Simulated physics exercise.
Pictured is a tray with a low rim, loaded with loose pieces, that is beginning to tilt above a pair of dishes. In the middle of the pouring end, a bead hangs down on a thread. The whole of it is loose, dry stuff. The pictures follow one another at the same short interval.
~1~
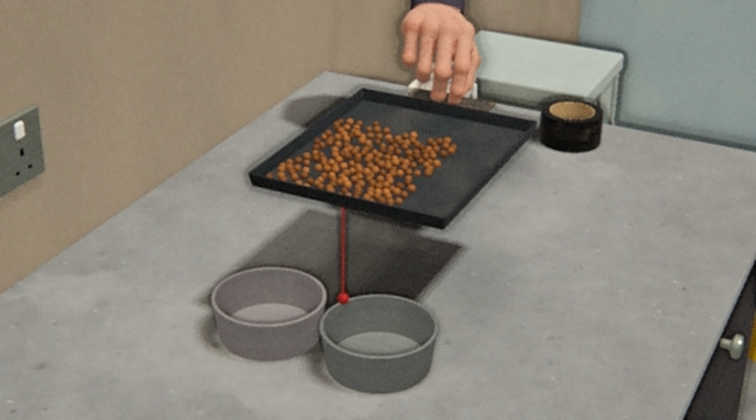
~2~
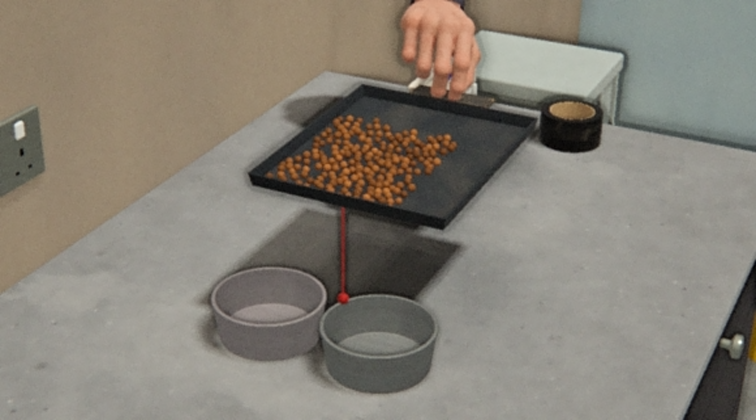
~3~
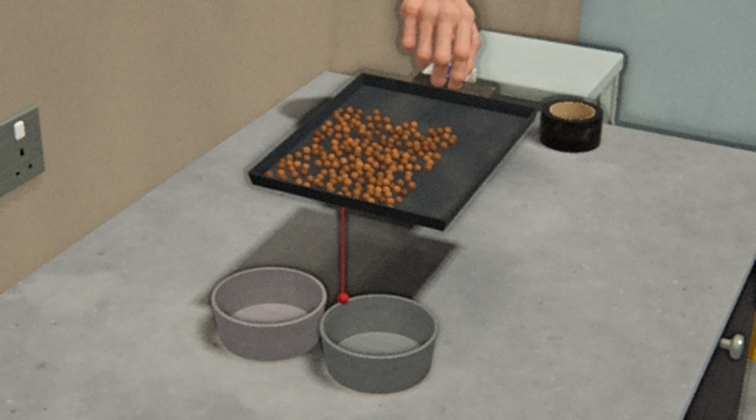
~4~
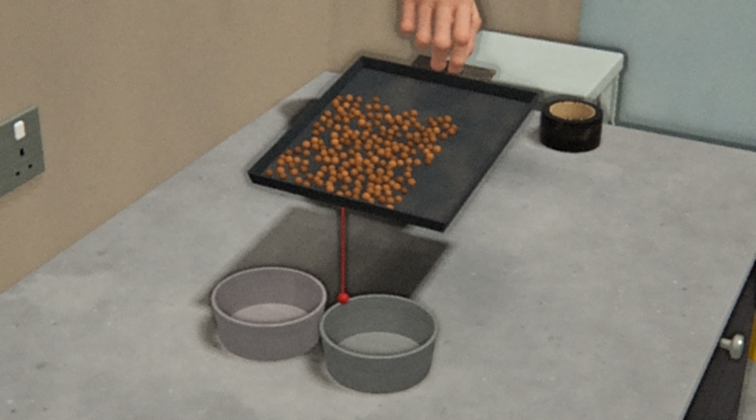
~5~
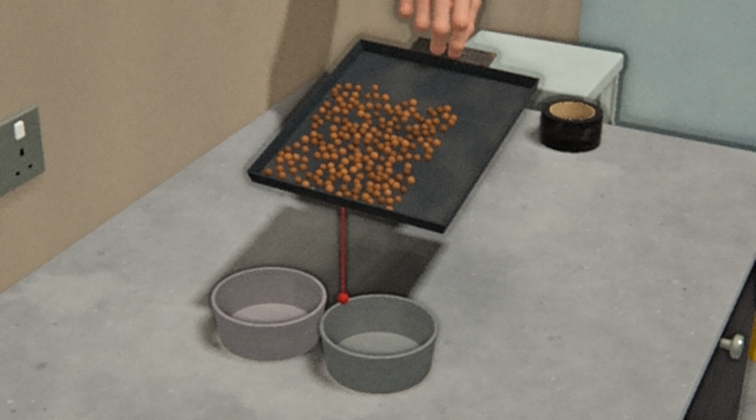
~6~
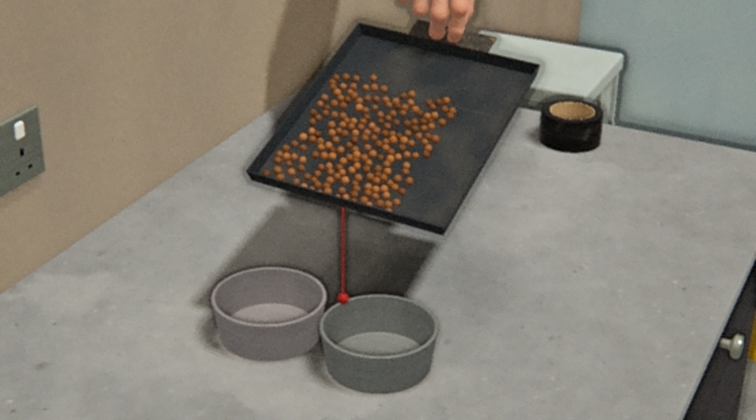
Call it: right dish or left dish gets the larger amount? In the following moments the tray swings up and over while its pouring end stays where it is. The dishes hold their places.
Right dish.
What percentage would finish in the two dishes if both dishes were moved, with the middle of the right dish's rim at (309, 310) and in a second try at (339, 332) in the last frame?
About 20 per cent, then about 60 per cent.
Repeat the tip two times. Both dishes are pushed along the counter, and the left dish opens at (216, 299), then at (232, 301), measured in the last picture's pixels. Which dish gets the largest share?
First the right dish, then the right-hand dish.
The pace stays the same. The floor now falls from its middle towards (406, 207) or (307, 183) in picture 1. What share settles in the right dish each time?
In turn some 70 and 0 per cent.
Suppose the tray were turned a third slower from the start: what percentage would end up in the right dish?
Close to 50 per cent.
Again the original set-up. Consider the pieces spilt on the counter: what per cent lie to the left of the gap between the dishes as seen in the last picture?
Roughly 50 in a hundred.
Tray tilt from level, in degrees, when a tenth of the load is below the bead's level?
About 85 degrees.
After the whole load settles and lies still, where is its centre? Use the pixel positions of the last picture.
Near (371, 378), more or less.
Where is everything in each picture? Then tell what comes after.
The first picture shows corners of the pouring end near (252, 173) and (444, 216), level; middle of the load near (368, 160), cereal balls; left dish near (241, 338); right dish near (353, 370); bead on its thread near (343, 299).
The second picture shows corners of the pouring end near (252, 172) and (443, 217), level; middle of the load near (368, 159).
The third picture shows corners of the pouring end near (252, 172) and (443, 218), tipped barely, lowest at the right corner; middle of the load near (368, 154).
The fourth picture shows corners of the pouring end near (251, 171) and (443, 220), tipped a little, lowest at the right corner; middle of the load near (367, 148).
The fifth picture shows corners of the pouring end near (251, 170) and (443, 222), tipped a little, lowest at the right corner; middle of the load near (367, 142).
The sixth picture shows corners of the pouring end near (250, 170) and (442, 225), tipped clearly, lowest at the right corner; middle of the load near (365, 139), near half on the move; left dish near (241, 338); right dish near (353, 370).
Shortly afterwards, tray tipped steeply; all but a few on the tray; only a few in the right dish; only a few outside both; a little in the air.
Next, tray tipped past a quarter turn; near a quarter on the tray; near a quarter in the right dish; a little outside both; near half in the air.
Some moments later, tray tipped past a quarter turn; near half in the right dish; only a few in the left dish; near half outside both.
In the end, tray tipped past a quarter turn; near half in the right dish; only a few in the left dish; near half outside both.
